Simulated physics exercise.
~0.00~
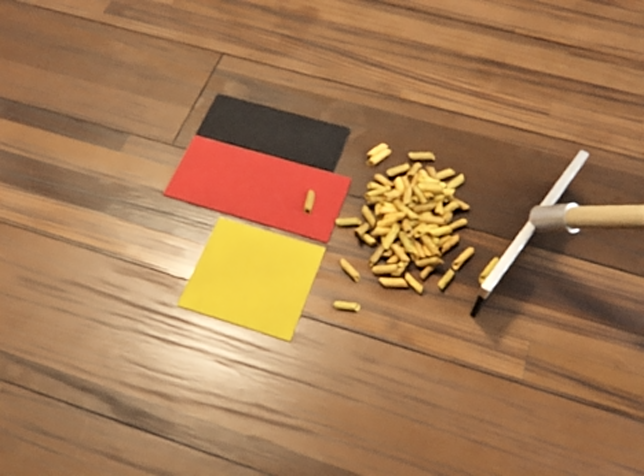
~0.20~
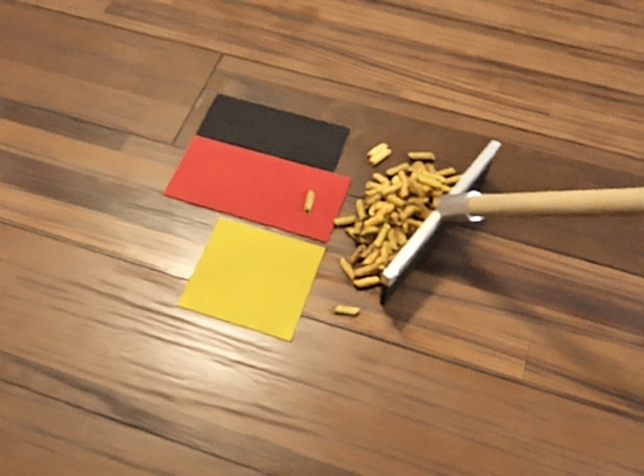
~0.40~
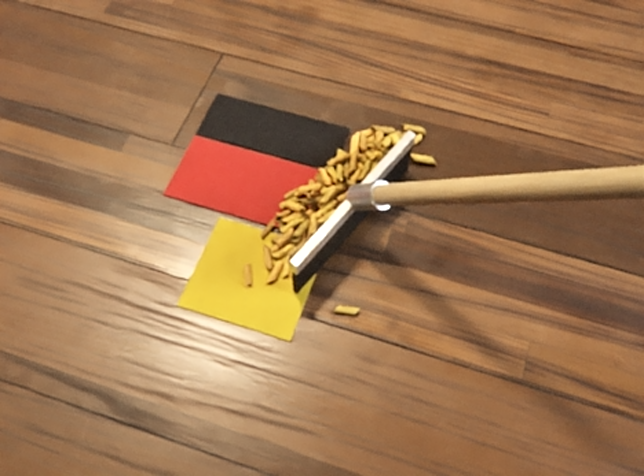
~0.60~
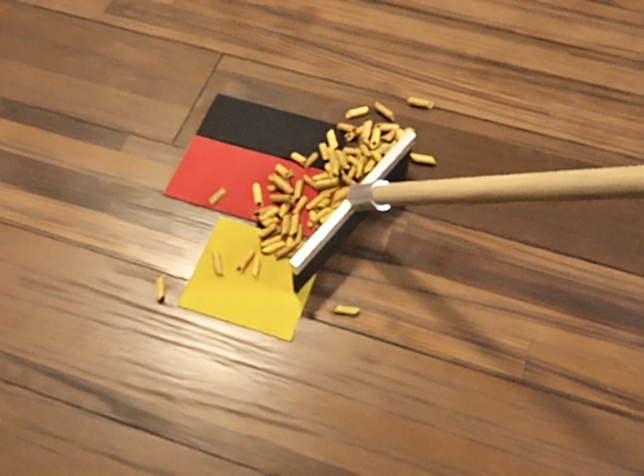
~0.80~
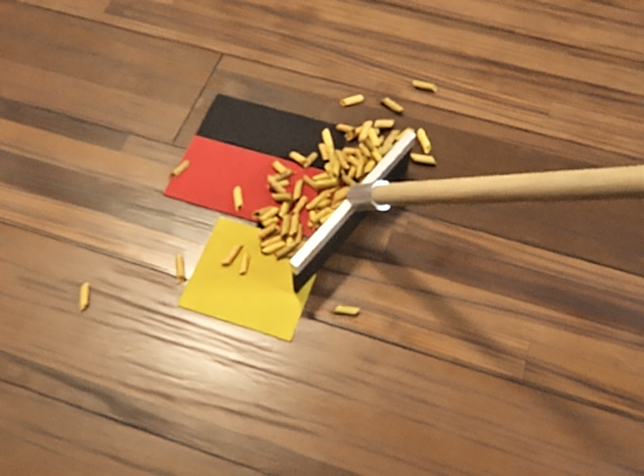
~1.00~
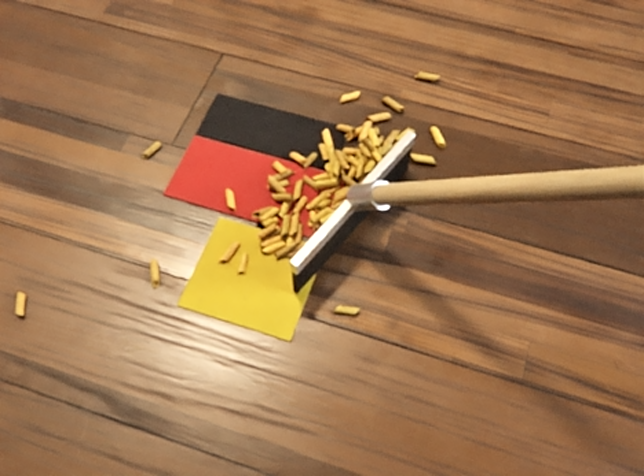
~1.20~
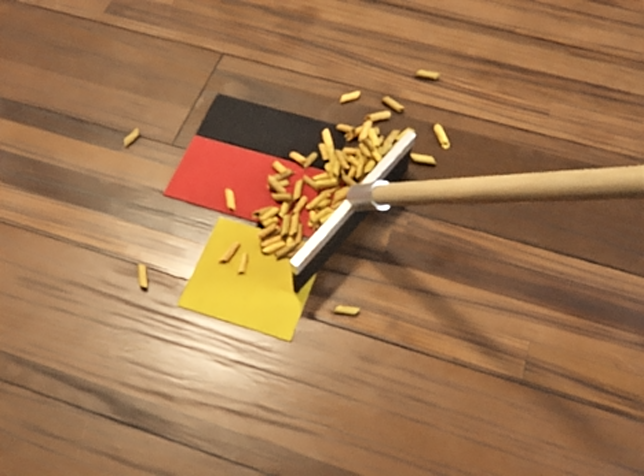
Squeegee pushing a pile of dry pasta leftwards onto black, red and yellow mats, then stopping as loose pieces scatter and settle.
